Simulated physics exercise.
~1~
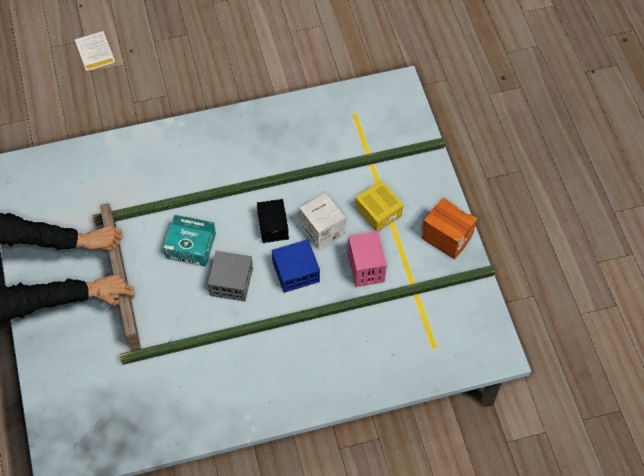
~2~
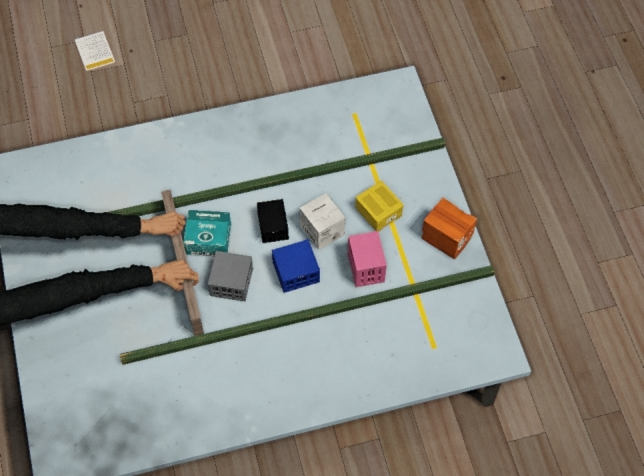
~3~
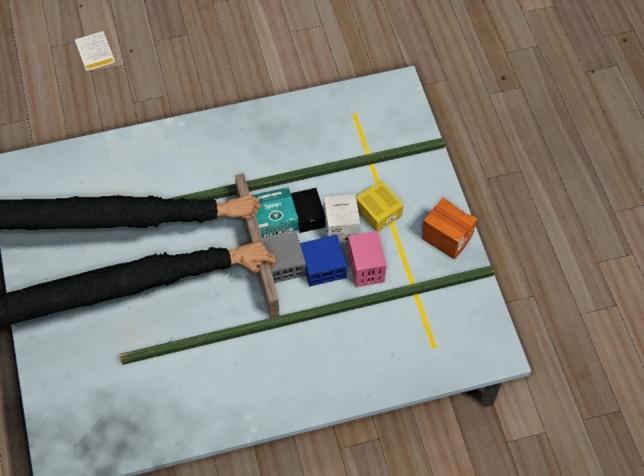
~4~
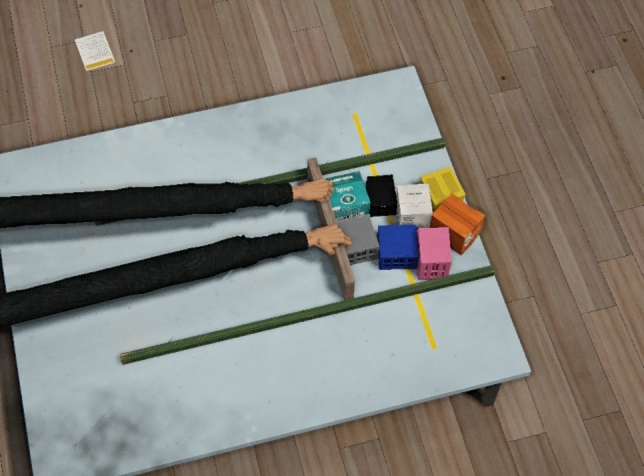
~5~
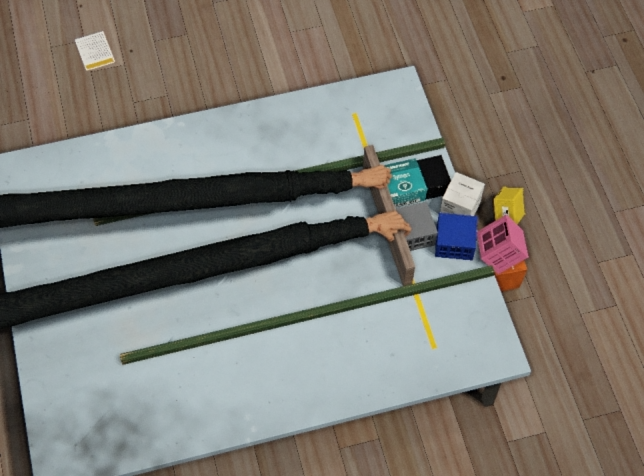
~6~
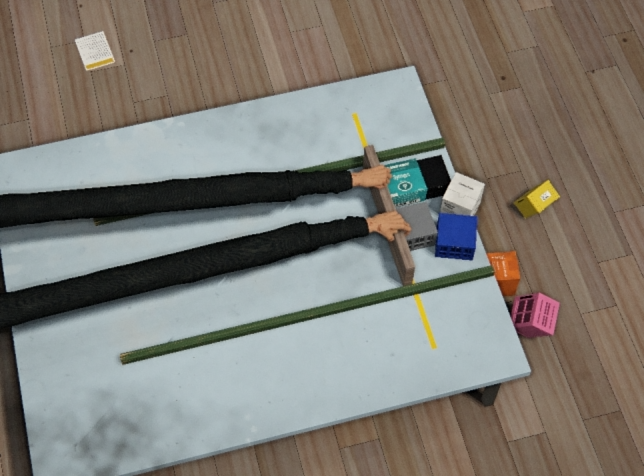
A plank pushed by two hands shoves packages right until pink, yellow and orange ones fall.
